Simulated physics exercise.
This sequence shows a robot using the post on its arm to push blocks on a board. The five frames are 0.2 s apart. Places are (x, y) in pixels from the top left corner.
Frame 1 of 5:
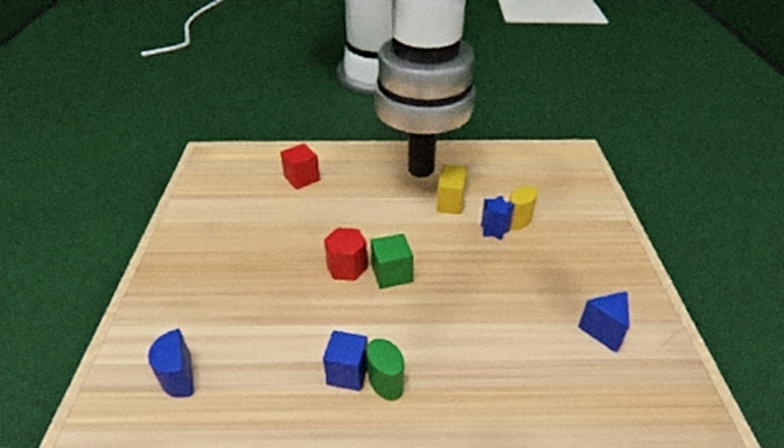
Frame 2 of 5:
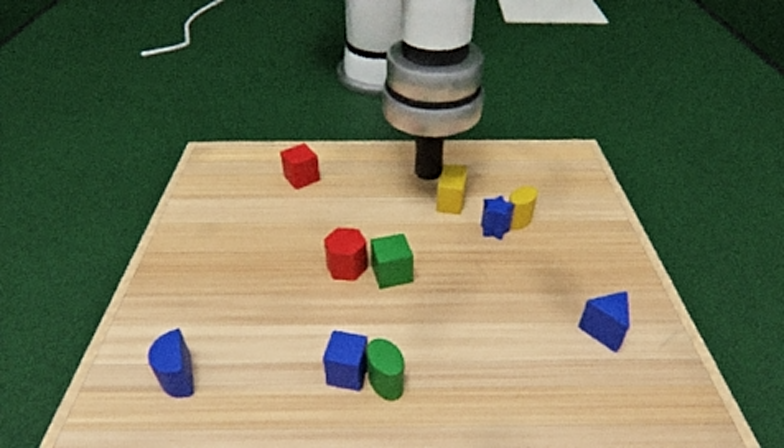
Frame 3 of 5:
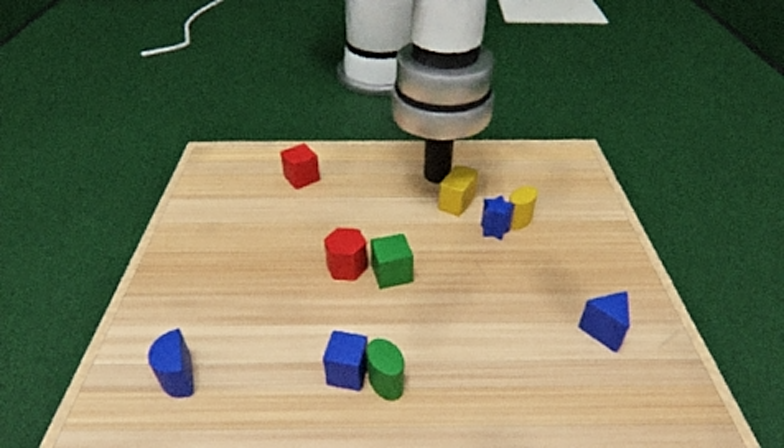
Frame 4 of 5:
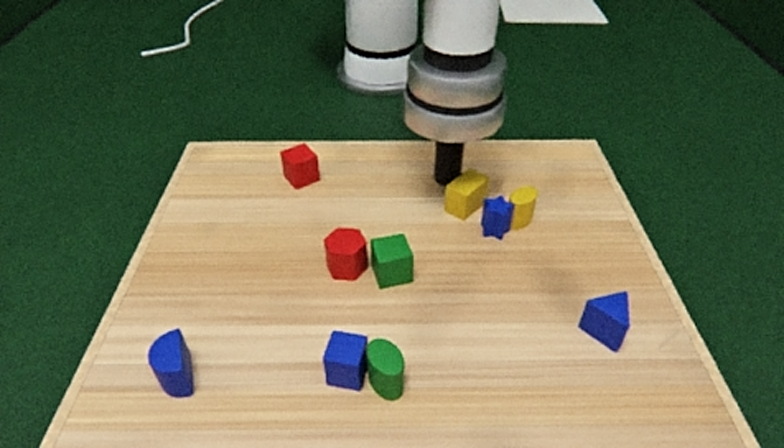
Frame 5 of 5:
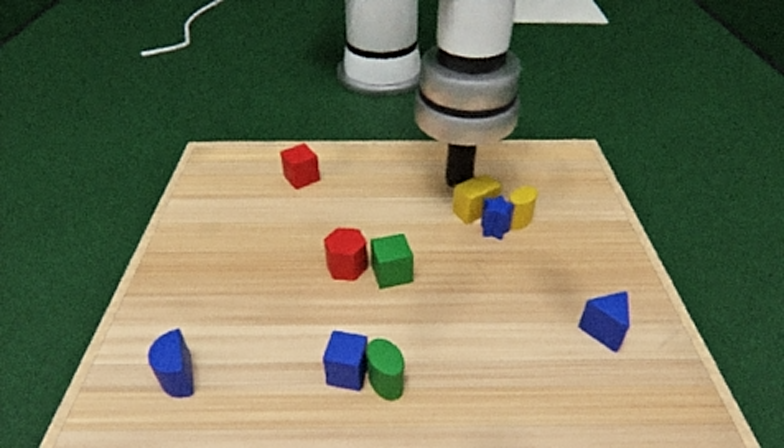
On a wooden board scattered with red, green, blue and yellow blocks, a robot arm's dark post moves right to a yellow block near the far edge, then pushes and turns it rightward, closer to the blue star-shaped block.
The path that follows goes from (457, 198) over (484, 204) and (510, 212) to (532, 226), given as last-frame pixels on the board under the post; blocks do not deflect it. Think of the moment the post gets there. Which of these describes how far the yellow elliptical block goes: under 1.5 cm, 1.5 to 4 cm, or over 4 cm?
The answer will be the long band, over 4 cm.
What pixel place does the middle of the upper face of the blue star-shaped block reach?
Top centre: (502, 224).
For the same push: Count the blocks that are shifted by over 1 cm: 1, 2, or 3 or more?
Three or more blocks.
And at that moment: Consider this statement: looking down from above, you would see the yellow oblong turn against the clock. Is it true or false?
False.
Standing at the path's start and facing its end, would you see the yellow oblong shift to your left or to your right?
It is pushed towards the right-hand side.
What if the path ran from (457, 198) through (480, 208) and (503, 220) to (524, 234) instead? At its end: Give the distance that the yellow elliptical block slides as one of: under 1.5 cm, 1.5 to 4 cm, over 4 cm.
The yellow elliptical block moves 1.5-4 cm.
The first path, step by step. Halfway along, post (501, 192); yellow oblong (503, 198), turned 35° clockwise; blue star-shaped block (507, 215), turned 20° clockwise; yellow elliptical block (536, 199), turned 45° anticlockwise.
At the end, post (536, 210); yellow oblong (513, 208), turned 75° clockwise; blue star-shaped block (502, 224), turned 50° clockwise; yellow elliptical block (562, 215), turned 40° anticlockwise.
